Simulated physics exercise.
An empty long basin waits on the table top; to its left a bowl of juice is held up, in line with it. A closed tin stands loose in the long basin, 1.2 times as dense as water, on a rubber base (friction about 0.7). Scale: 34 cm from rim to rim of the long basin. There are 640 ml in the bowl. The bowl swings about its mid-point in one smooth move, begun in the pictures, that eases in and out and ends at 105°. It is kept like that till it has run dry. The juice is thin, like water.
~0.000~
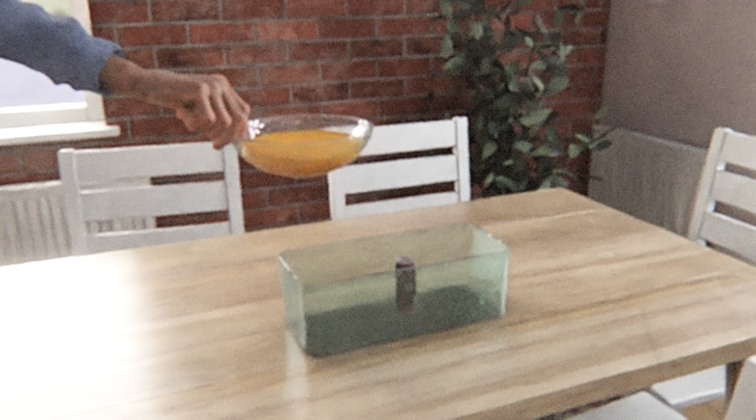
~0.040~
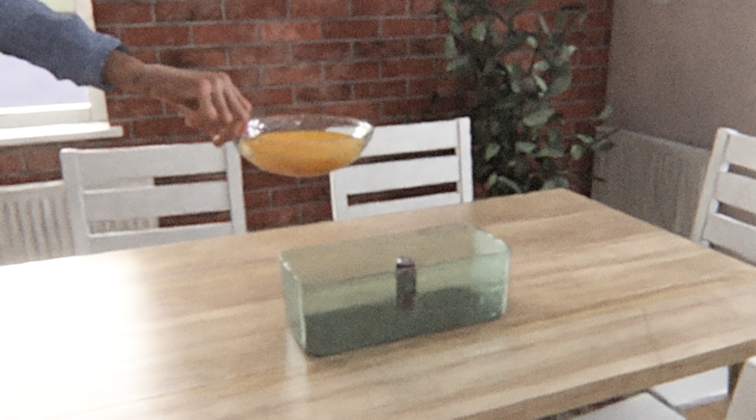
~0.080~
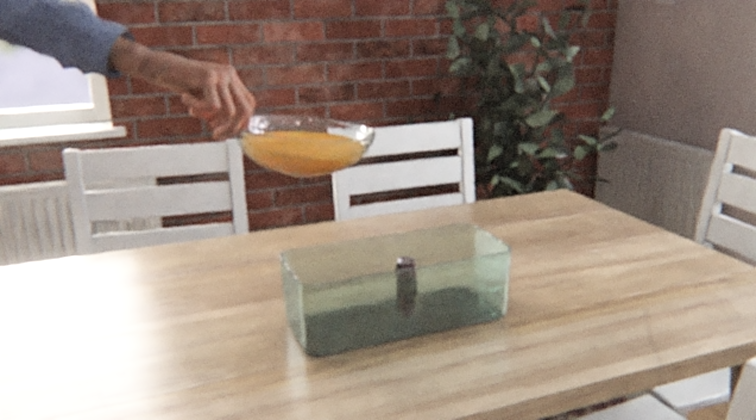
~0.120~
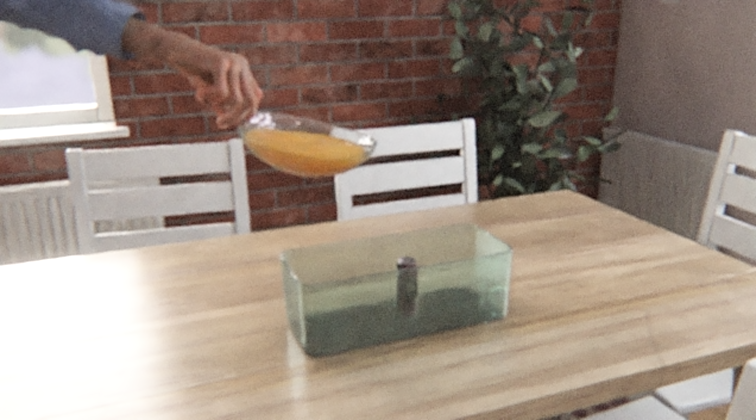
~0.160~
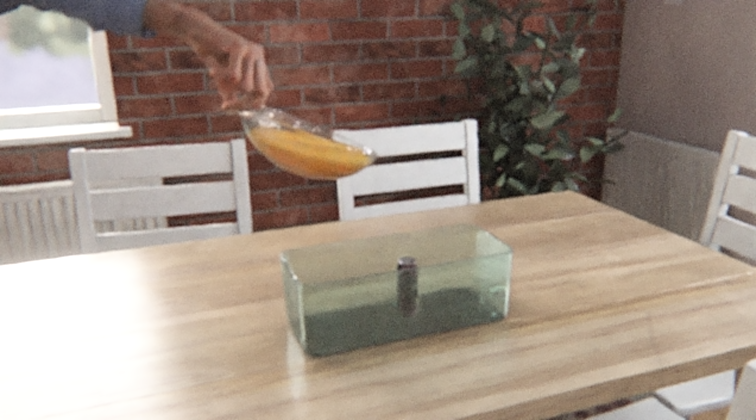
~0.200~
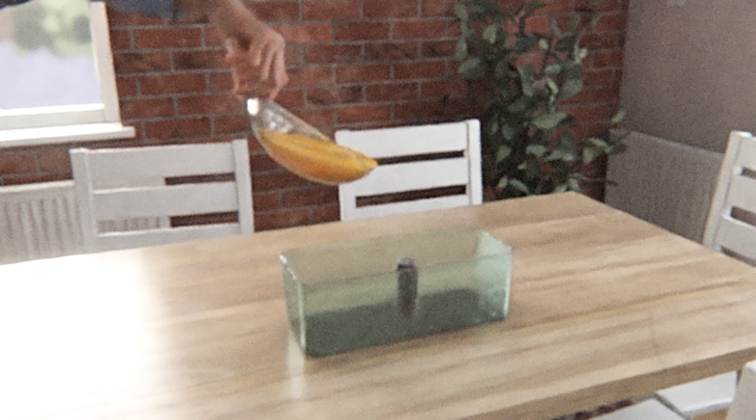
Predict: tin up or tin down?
It topples.
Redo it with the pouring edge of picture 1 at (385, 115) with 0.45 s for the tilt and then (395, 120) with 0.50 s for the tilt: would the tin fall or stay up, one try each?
First it keeps standing; then it remains upright.
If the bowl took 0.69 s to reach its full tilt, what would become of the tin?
Then it stays up.
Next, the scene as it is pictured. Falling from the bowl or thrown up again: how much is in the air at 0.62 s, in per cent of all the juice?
Some 5 per cent.
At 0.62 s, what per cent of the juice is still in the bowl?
Some 0 per cent.
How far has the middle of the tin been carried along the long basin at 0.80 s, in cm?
Some 8 cm.
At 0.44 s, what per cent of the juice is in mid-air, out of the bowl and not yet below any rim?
Near 34 in a hundred.
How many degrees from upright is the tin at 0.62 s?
It is at some 20°.
After 0.44 s the tilt is 101° and 0 per cent is still to pour; the tin stands where it began.
After 0.62 s the tilt is 105° and 0 per cent is still to pour; the tin leans 19°.
After 0.80 s the tilt is 105° and 0 per cent is still to pour; the tin lies on its side.
After 1.00 s the tilt is 105° and 0 per cent is still to pour; the tin lies on its side.
In the end the tin lies on its side.
